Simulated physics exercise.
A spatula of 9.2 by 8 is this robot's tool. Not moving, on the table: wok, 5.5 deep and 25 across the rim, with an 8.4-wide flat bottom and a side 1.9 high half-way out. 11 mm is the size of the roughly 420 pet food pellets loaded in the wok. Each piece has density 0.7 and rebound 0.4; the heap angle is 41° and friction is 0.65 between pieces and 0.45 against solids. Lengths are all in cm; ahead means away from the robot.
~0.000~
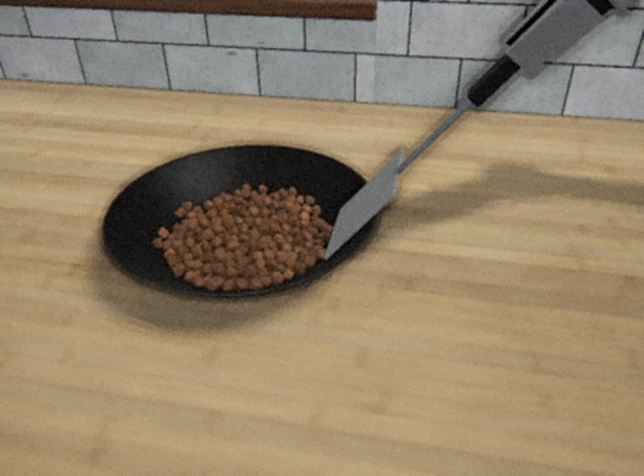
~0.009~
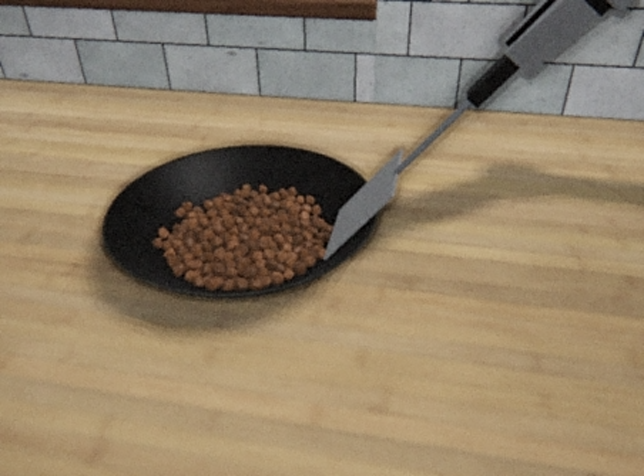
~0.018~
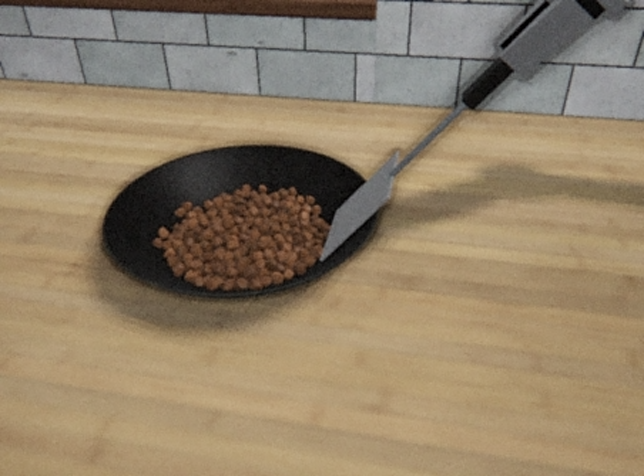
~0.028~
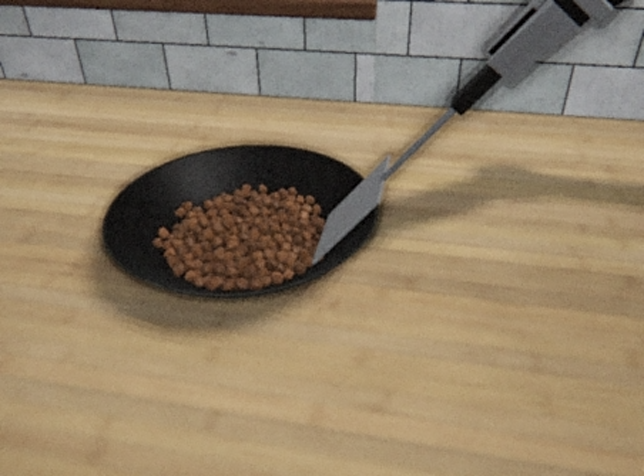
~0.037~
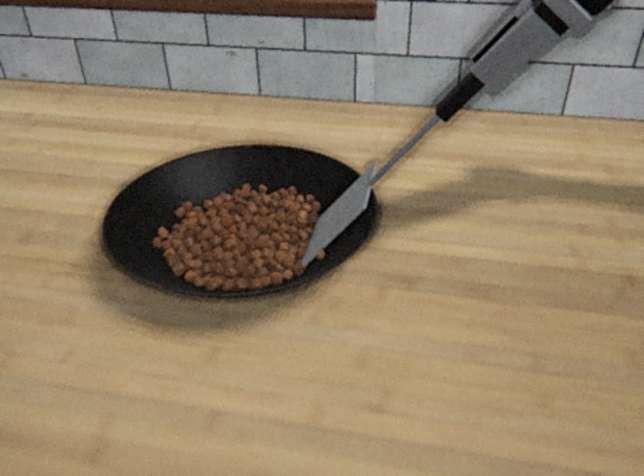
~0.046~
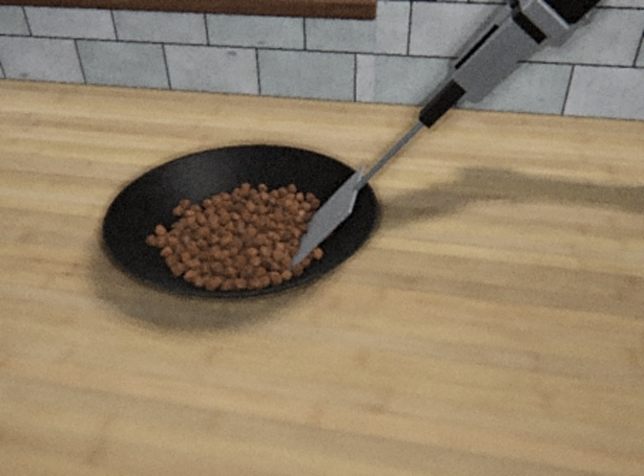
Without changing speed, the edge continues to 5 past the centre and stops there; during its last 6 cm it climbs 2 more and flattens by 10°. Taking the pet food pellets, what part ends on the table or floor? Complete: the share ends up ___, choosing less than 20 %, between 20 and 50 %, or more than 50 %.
The share ends up between 20 and 50 %.
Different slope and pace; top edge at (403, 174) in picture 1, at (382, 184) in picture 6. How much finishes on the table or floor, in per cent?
10 per cent.
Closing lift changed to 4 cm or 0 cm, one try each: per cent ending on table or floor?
35 and 40 %.
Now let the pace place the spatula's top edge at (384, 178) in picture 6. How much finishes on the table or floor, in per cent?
Share: Roughly 15 %.
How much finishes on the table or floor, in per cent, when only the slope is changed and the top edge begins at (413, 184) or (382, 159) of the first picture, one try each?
About 30 and 40 per cent.
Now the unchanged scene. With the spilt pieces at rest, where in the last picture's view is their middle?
At about (55, 232) in the last picture.
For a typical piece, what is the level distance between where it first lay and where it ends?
Level distance of roughly 8 cm.
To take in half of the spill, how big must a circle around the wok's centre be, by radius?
22 cm.
By 0.07 s, sloping 52°, highest piece 5 above the table; 421 in the wok.
By 0.09 s, sloping 49°, highest piece 6 above the table; 421 in the wok.
By 0.30 s, sloping 42°, highest piece 13 above the table; 274 in the wok, 97 on the table or floor, 50 on the blade or in flight.
By 1.35 s, sloping 42°, highest piece 6 above the table; 273 in the wok, 148 on the table or floor.
Final count, 273 in the wok, 148 on the table or floor. That is 35 % on the table or floor.
